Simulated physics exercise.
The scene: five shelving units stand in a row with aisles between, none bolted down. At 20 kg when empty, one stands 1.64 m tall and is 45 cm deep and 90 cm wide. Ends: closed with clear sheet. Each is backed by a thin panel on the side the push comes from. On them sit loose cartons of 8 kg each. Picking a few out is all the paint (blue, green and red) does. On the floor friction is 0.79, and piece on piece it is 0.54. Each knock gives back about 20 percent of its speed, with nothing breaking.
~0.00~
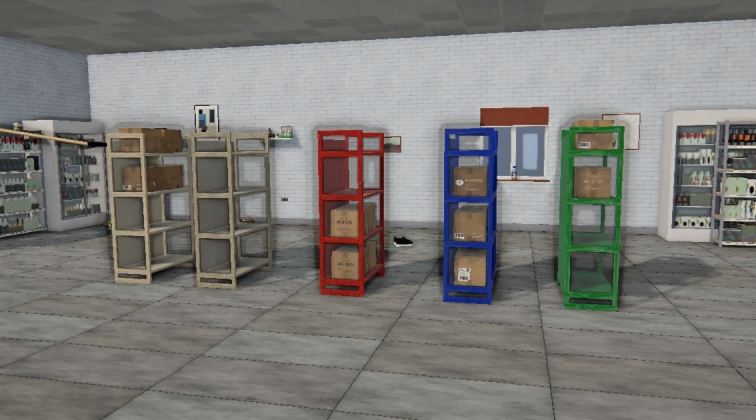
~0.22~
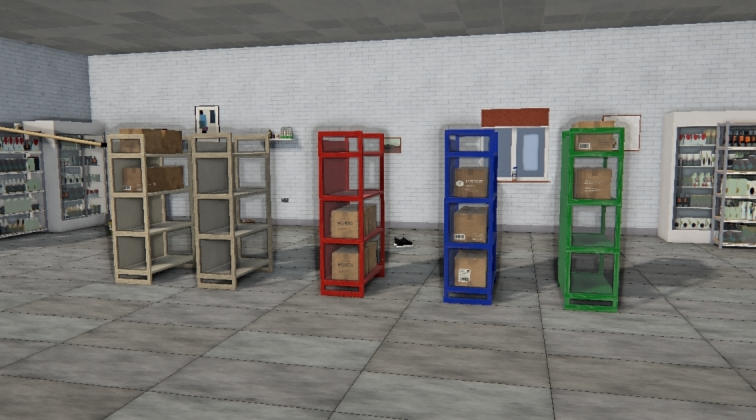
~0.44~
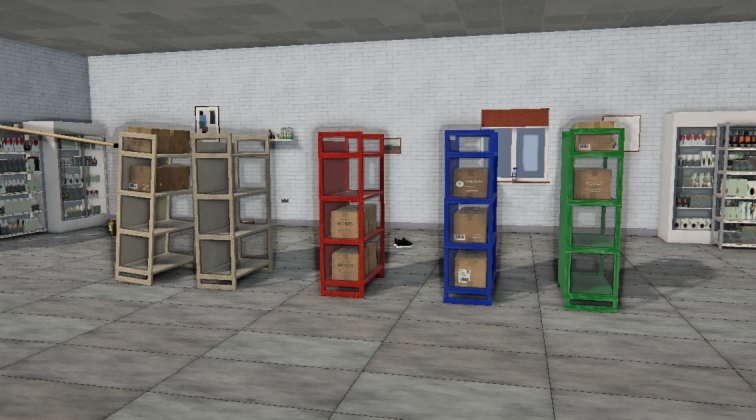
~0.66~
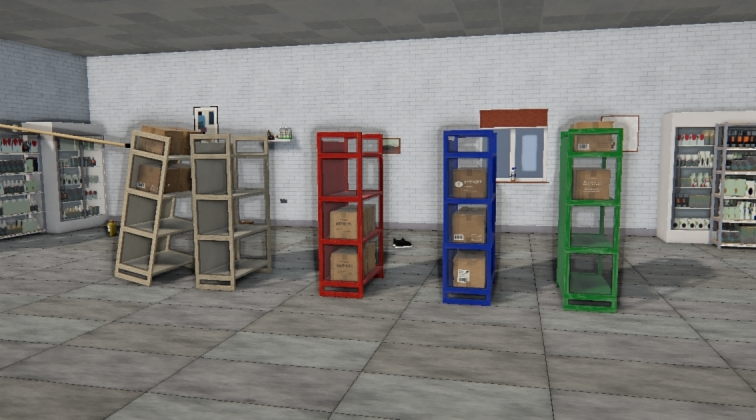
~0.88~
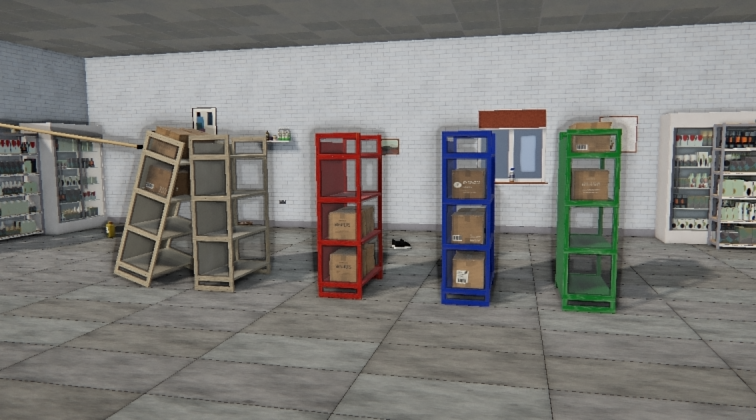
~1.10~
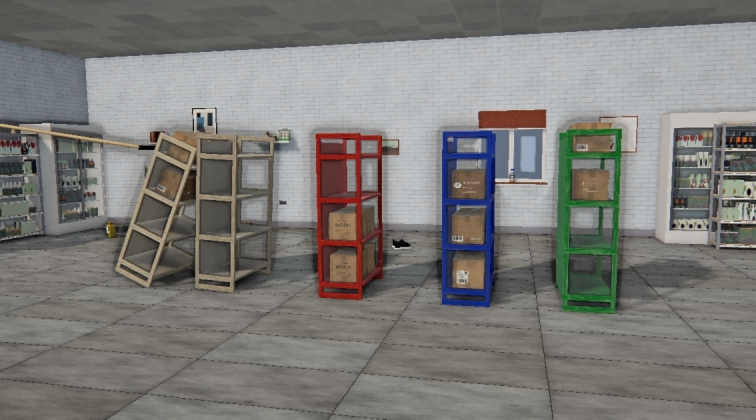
Long pole pushing the leftmost beige shelving unit over to lean against its beige neighbour, while red, blue and green units stand upright.
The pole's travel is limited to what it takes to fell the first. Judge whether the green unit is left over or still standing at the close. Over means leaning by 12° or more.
At the close the green unit is still standing.
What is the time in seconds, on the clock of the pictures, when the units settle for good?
3.0 s or so.
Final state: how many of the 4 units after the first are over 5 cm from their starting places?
Number shifted: 3.
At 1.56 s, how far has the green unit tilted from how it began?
Rotation: Approx. 0°.
By 1.56 s, 4 cartons spilt or dropped; 1 of the 4 other units over; green unit unmoved.
By 2.16 s, 4 cartons spilt or dropped; 2 of the 4 other units over; green unit unmoved; red unit tilted 31°.
When it is over (3.3 s), 6 cartons spilt or dropped; 2 of the 4 other units over; green unit unmoved; red unit tilted 32°; blue unit unmoved. Two left standing. In pixels of the last frame, middles, green unit near (585, 216), red unit near (395, 213).
